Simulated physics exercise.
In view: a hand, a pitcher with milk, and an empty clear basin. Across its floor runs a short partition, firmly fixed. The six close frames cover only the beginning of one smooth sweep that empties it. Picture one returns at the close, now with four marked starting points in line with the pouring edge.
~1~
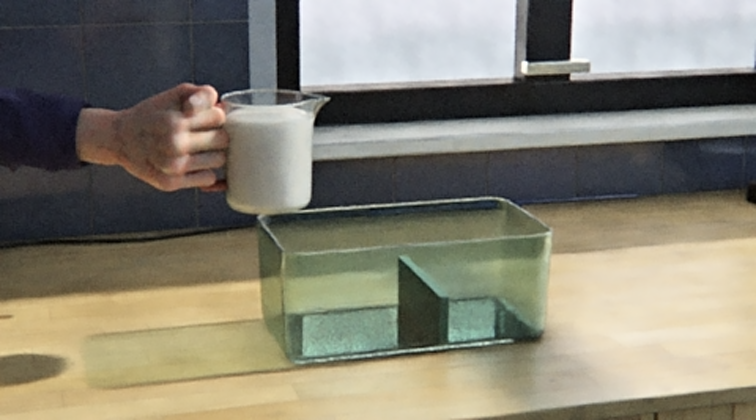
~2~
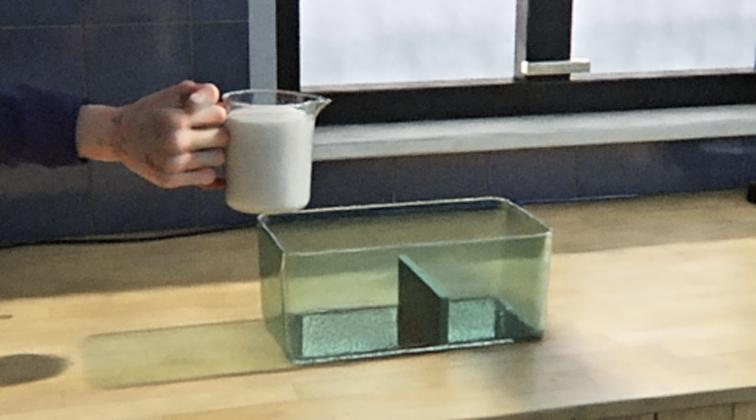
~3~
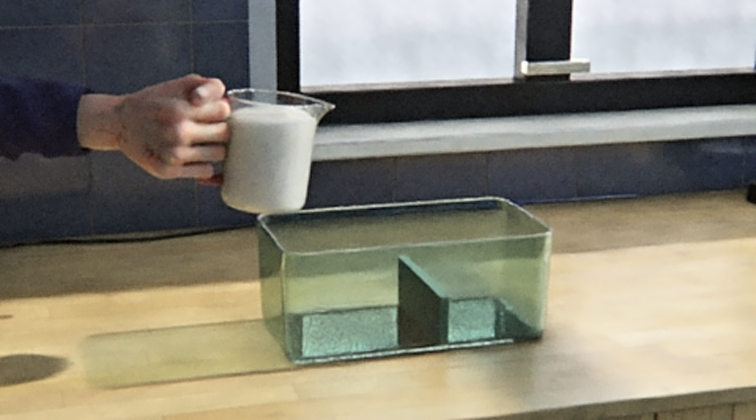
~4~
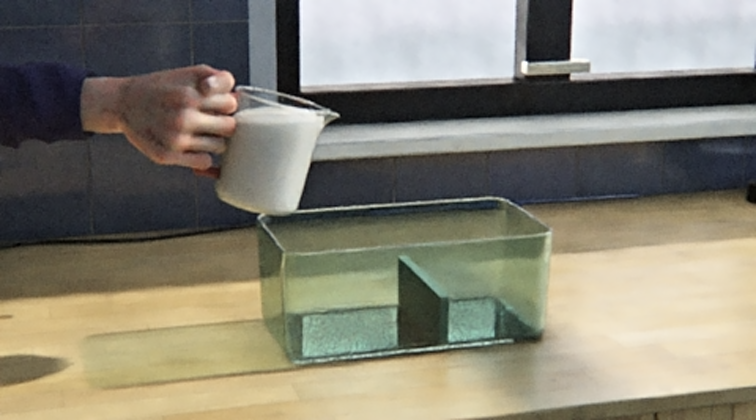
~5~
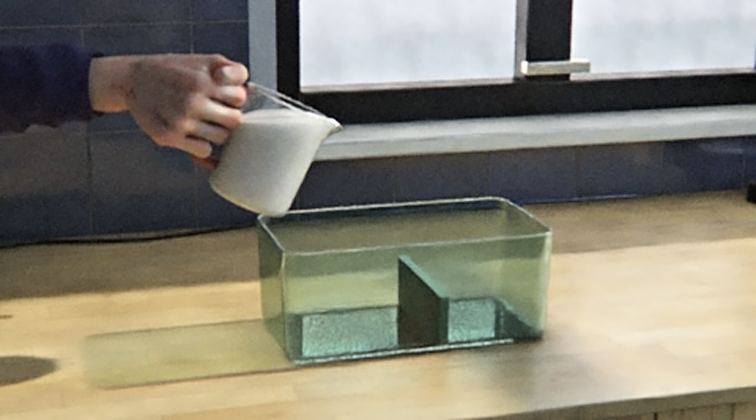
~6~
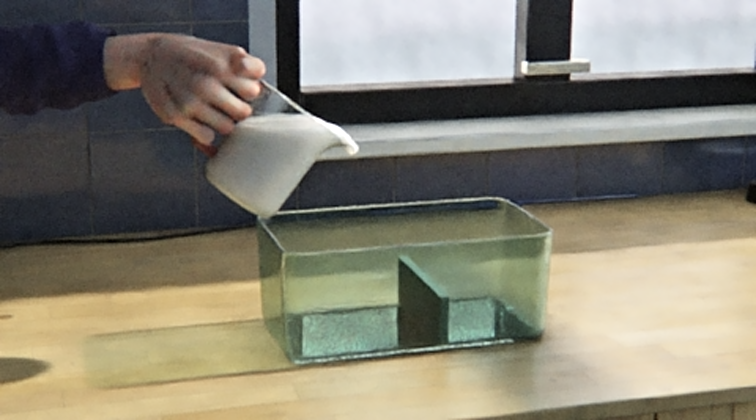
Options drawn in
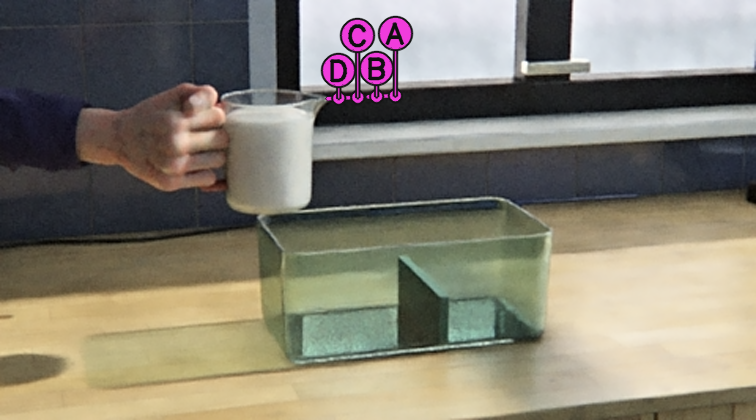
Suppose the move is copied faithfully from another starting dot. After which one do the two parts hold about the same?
B beats the others.
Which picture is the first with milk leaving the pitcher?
In picture 6.
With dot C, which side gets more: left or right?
The left one.
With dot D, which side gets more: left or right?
More ends on the left.
On the marked copy, A at (395, 95); B at (376, 96); C at (357, 97); D at (338, 98).
If A is chosen, about 19 % ends left of the wall and 81 % right of it.
If B is chosen, about 54 % ends left of the wall and 46 % right of it.
If C is chosen, about 89 % ends left of the wall and 10 % right of it.
If D is chosen, about 96 % ends left of the wall and 2 % right of it.
